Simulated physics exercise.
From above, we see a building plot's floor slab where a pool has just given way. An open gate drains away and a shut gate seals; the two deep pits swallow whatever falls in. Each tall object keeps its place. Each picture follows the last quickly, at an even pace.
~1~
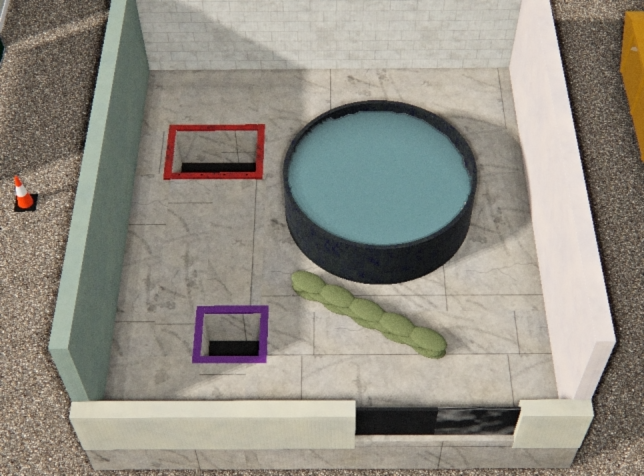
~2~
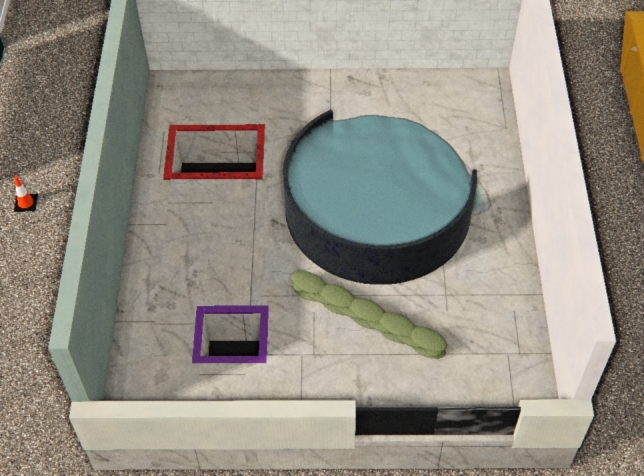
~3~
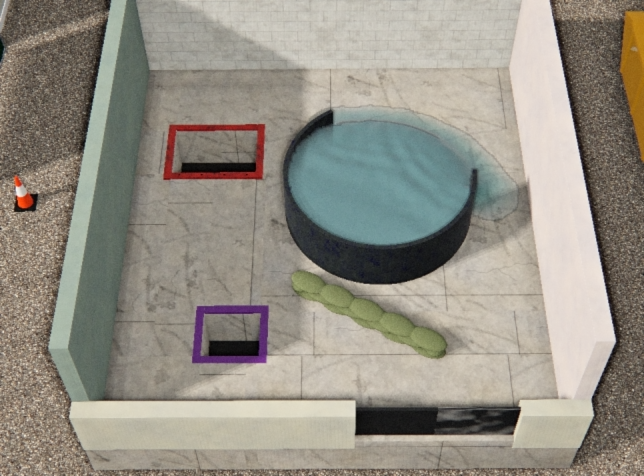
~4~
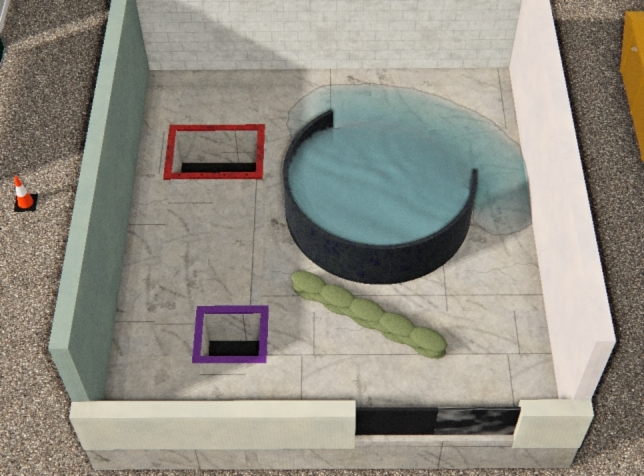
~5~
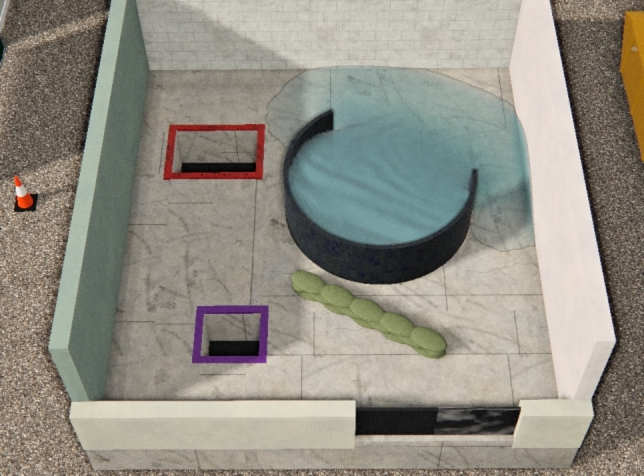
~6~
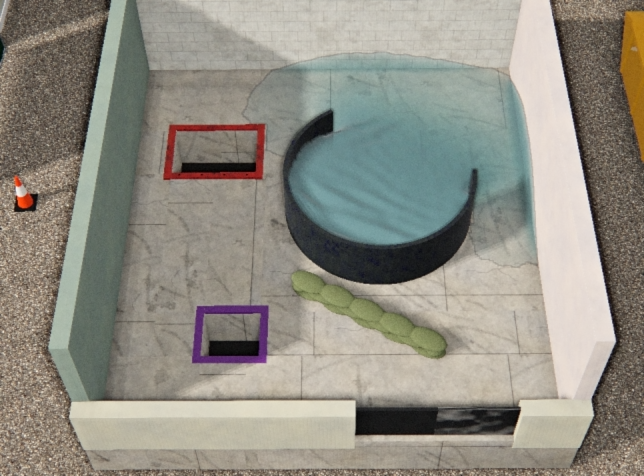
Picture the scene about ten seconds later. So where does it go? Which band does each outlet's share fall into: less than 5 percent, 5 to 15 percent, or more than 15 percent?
The gate is going to swallow a share short of five per cent; the purple pit is going to swallow a share of five up to fifteen per cent; the red pit is going to swallow a share past fifteen per cent.
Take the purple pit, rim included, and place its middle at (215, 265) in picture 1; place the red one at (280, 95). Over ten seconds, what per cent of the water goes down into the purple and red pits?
Of the total, the purple pit holds 4 per cent and the red pit 30 per cent.
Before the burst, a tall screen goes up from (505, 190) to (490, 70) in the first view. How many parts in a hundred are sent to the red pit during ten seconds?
Red: 25 %.
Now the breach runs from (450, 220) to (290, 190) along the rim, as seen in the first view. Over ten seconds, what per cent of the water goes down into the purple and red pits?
For purple it's about 35 per cent, and for red about 6 per cent.
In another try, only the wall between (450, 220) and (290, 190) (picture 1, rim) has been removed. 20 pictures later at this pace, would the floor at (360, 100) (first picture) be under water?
Bottom line - puddle-free.
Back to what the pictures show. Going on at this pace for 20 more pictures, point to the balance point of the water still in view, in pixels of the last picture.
The centre of mass sits at about (380, 161).
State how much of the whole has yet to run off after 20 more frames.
My figure: Some 98 per cent.
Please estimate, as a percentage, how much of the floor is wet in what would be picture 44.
It should be close to 95 %.
A moment on, water covers 30 % of the floor; the gate 0 %, the purple pit 0 %, the red pit 0 %.
Next, water covers 45 % of the floor; the gate 0 %, the purple pit 0 %, the red pit 0 %.
Then, water covers 60 % of the floor; the gate 0 %, the purple pit 0 %, the red pit 3 %.
Later, water covers 95 % of the floor; the gate 0 %, the purple pit 2 %, the red pit 12 %.
In the end, water covers 95 % of the floor; the gate 0 %, the purple pit 11 %, the red pit 20 %.
